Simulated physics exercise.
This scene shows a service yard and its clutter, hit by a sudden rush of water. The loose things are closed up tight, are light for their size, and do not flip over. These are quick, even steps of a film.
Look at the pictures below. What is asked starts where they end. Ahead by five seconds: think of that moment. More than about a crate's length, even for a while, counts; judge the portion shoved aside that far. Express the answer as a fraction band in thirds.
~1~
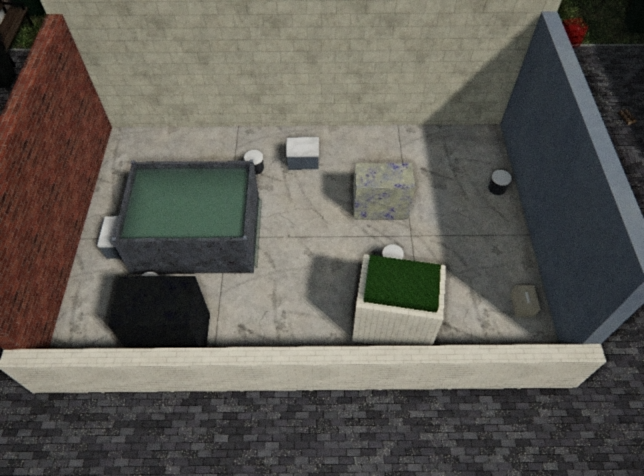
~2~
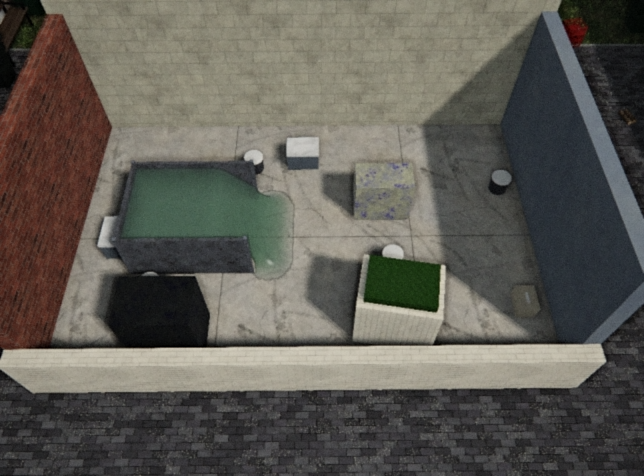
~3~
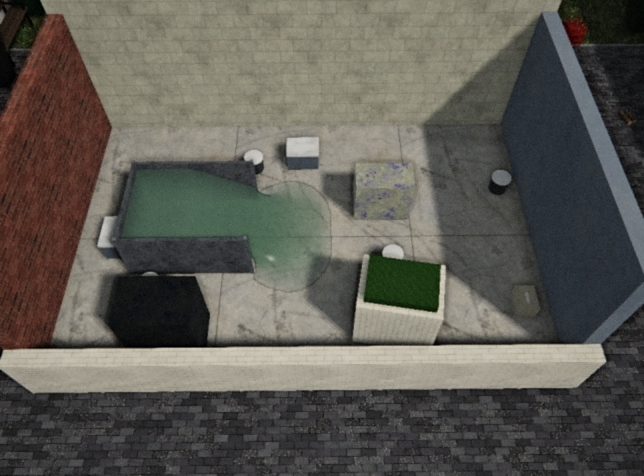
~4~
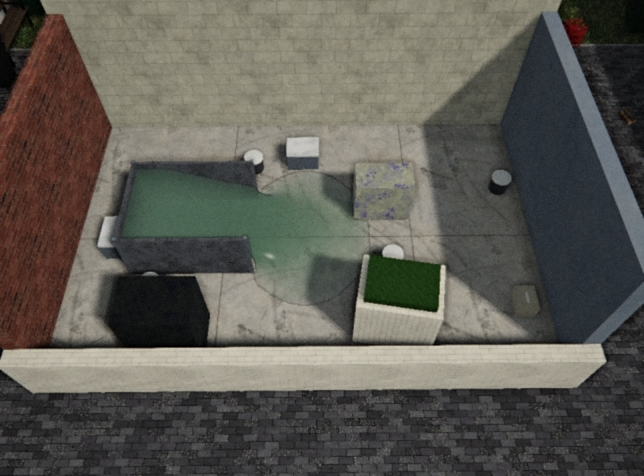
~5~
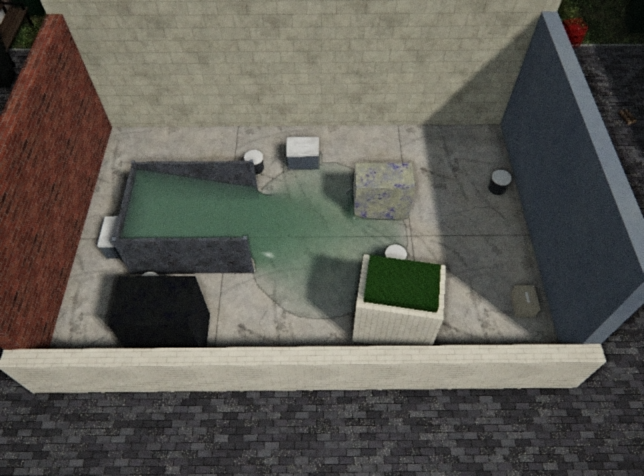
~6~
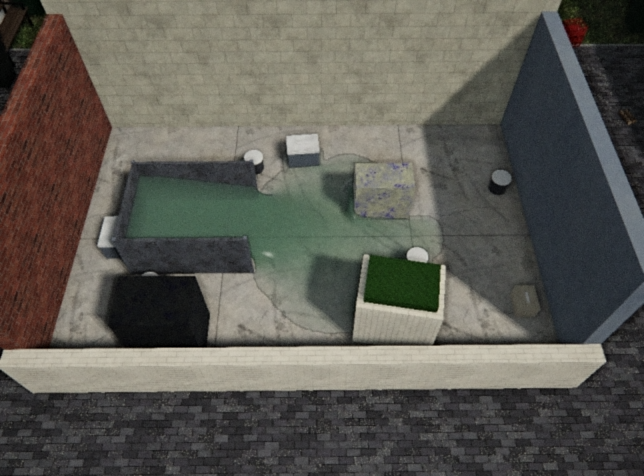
Fraction band: 1/3 to 2/3.
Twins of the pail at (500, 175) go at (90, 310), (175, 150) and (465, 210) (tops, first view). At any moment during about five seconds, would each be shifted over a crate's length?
Copy by copy, in order: Largely stays, largely stays, relocated.
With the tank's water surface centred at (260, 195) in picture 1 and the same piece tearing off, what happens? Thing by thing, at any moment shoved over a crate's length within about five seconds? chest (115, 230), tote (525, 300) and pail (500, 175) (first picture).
Results in order: Never that far / made it that far / made it that far.
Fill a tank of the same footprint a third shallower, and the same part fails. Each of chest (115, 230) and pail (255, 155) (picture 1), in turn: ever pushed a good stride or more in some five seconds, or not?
Fell short of it; fell short of it.
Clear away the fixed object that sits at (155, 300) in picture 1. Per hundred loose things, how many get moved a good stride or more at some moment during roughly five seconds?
60 %.
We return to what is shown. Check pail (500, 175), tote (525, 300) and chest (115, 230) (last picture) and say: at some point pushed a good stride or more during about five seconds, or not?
Here's how it goes one after another: Traveled a good way, traveled a good way and remained close.
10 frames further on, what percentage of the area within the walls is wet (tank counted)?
Wet share: Around 60 %.
A moment on, 1 of 7 are well off their spots; 0 afloat.
Next, 3 of 7 are well off their spots; 2 afloat.
Later, 3 of 7 are well off their spots; 3 afloat.
In the end, 4 of 7 are well off their spots, and 4 have been at some point; 3 afloat.
